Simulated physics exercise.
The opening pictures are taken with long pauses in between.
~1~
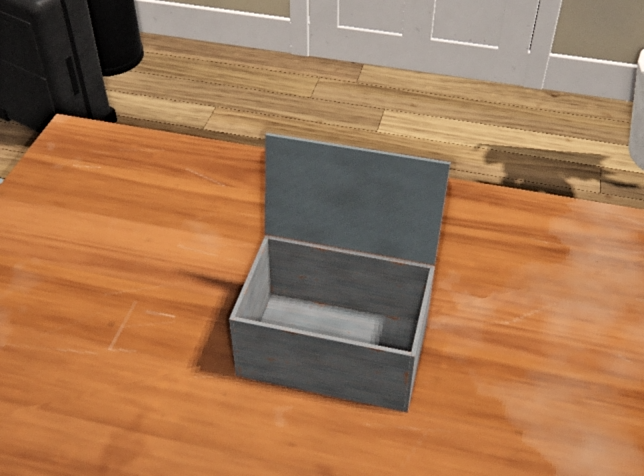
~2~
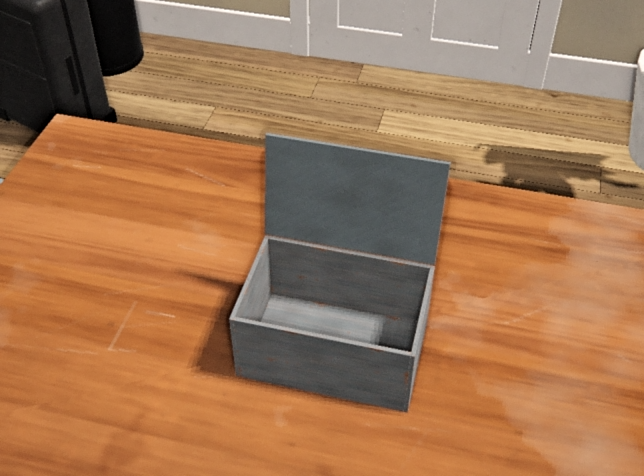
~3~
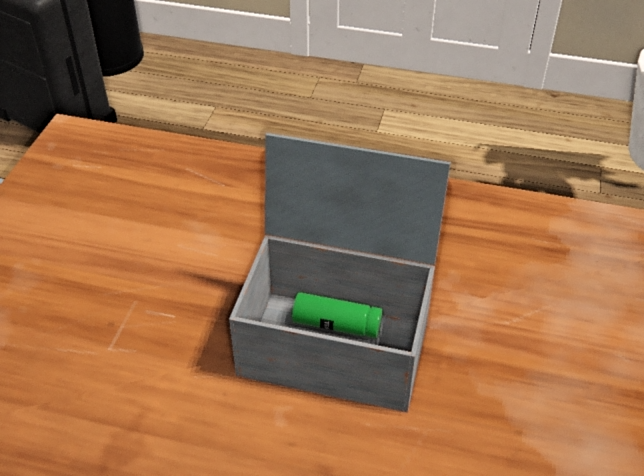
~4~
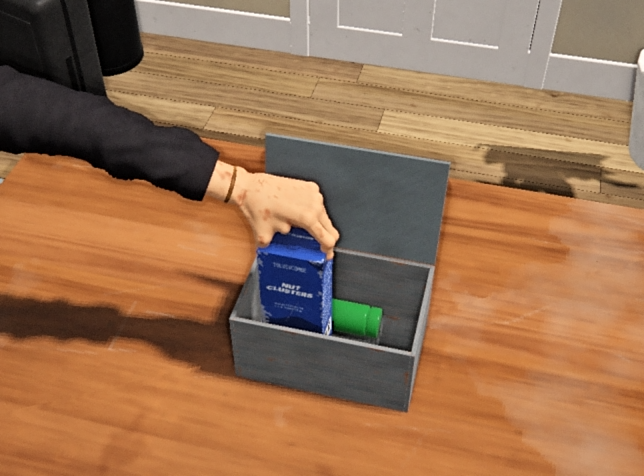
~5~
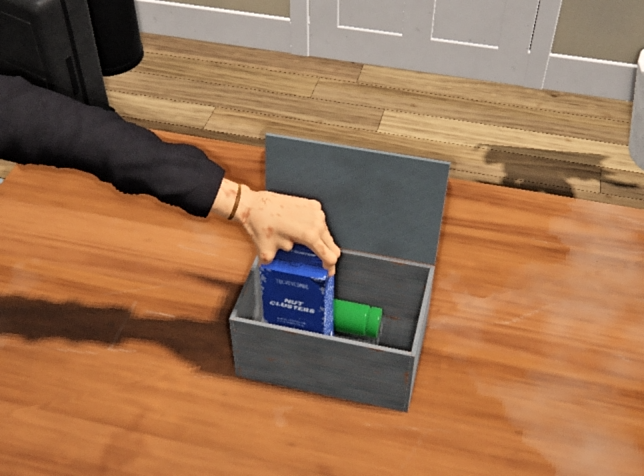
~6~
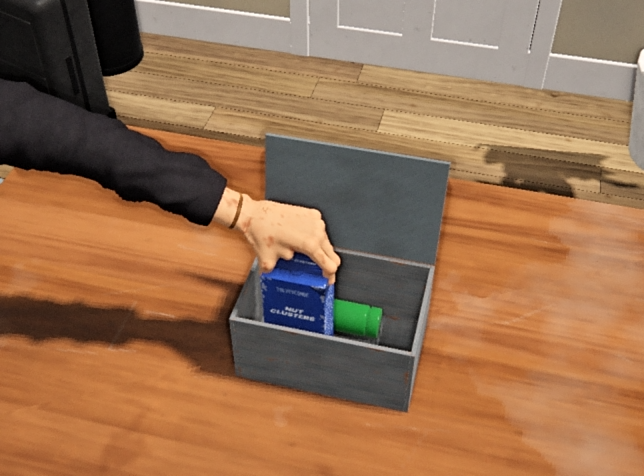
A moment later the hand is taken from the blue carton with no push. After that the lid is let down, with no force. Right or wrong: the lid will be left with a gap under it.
Right.
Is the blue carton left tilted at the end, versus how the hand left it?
Observation: The blue carton keeps the set orientation.
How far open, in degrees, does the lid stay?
The answer is about 40 degrees.
Then, 1.20 s later than the last frame, lid starting down.
Then, 1.70 s later than the last frame, lid 53° above the rim.
Then, 3.30 s later than the last frame, lid 40° above the rim.
When it is over, lid 40° above the rim; both as before. End places, in pixels of the last picture, blue carton near (299, 316).
